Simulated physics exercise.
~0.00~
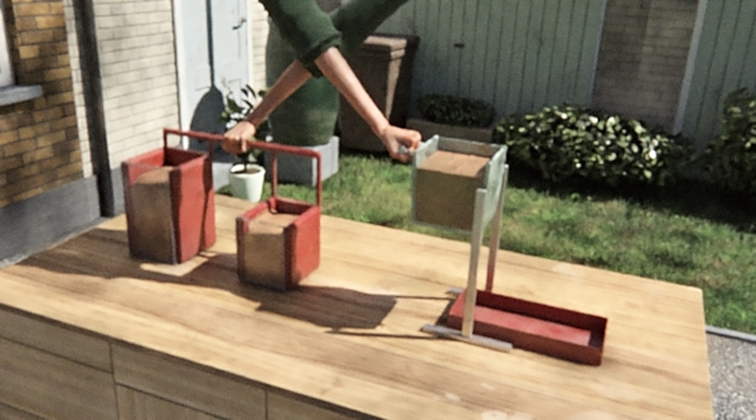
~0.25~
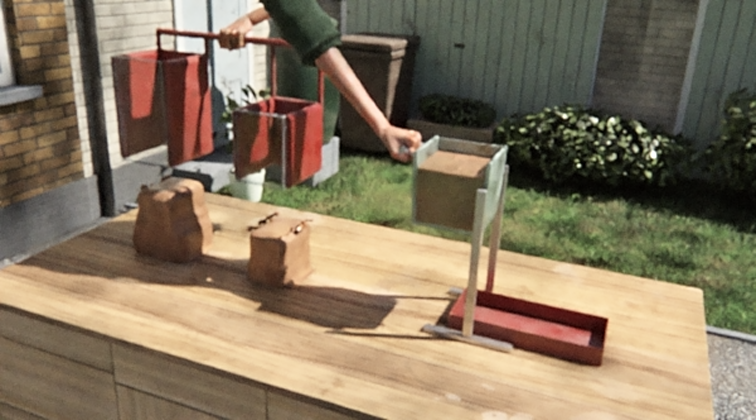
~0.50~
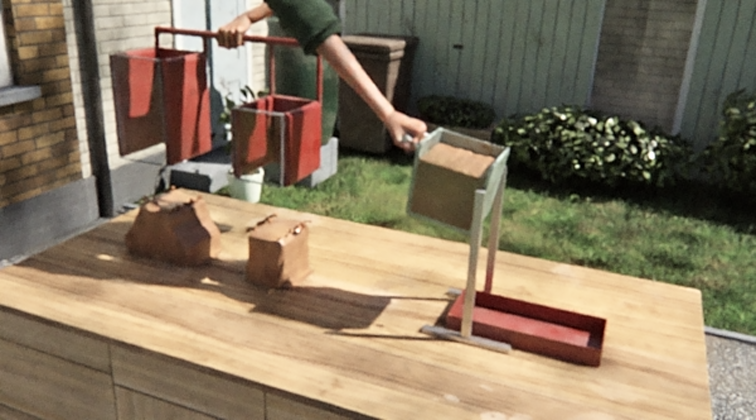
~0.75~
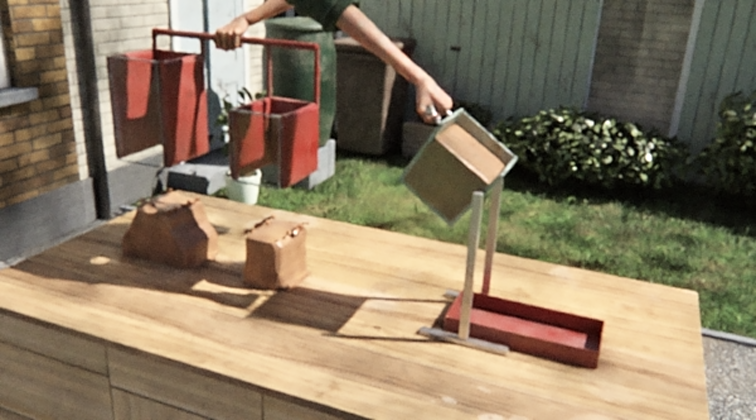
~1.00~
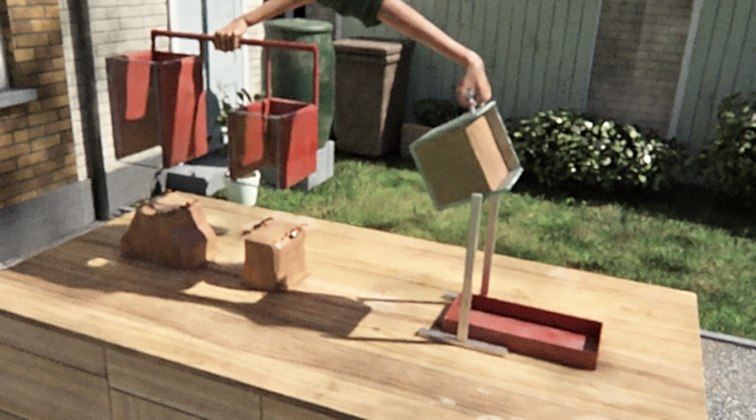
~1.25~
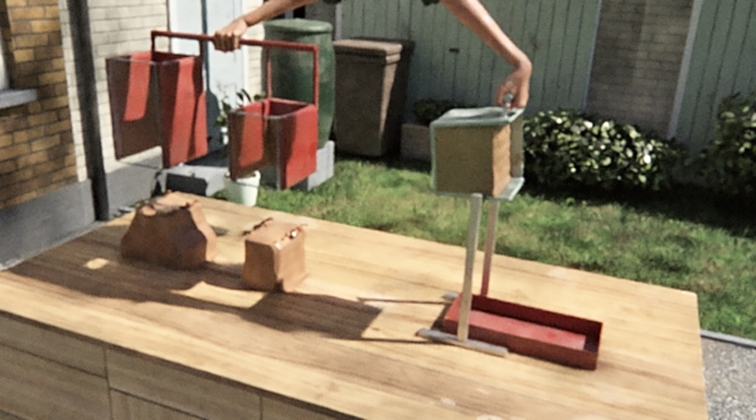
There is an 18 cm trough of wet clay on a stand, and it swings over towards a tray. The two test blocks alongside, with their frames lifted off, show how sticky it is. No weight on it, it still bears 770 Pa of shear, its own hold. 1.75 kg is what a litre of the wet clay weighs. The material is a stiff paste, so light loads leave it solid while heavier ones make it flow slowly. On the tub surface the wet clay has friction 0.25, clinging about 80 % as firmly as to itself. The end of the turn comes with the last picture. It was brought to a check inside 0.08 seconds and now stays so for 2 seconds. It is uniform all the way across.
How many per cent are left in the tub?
About 100 %.
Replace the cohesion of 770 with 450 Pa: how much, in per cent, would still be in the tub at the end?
Then roughly 80 %.
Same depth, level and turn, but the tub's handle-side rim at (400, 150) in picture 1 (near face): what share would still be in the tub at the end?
I'd put it at close to 100 per cent.
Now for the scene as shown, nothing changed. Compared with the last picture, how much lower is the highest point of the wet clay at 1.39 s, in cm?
Around 0 cm below its level in the last picture.
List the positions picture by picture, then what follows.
Handle-side rim at (416, 153), tilt 0 degrees; crest of the wet clay at (461, 174); block heights 26 cm, 17 cm (left to right), in the first picture.
Handle-side rim at (417, 154), tilt 0 degrees; crest of the wet clay at (461, 174); block heights 22 cm, 17 cm (left to right), in the second picture.
Handle-side rim at (421, 145), tilt 9 degrees; crest of the wet clay at (424, 160); block heights 18 cm, 17 cm (left to right), in the third picture.
Handle-side rim at (443, 125), tilt 34 degrees; crest of the wet clay at (439, 139); block heights 18 cm, 17 cm (left to right), in the fourth picture.
Handle-side rim at (477, 118), tilt 61 degrees; crest of the wet clay at (462, 128); block heights 18 cm, 17 cm (left to right), in the fifth picture.
Handle-side rim at (508, 124), tilt 83 degrees; crest of the wet clay at (490, 128); block heights 18 cm, 17 cm (left to right), in the sixth picture.
After 1.39 s, the tub is at 83 degrees and holds 100 %.
After 1.56 s, the tub is at 83 degrees and holds 100 %.
After 1.73 s, the tub is at 83 degrees and holds 100 %.
After 1.90 s, the tub is at 83 degrees and holds 100 %.
After 3.25 s, the tub is at 83 degrees and holds 100 %.
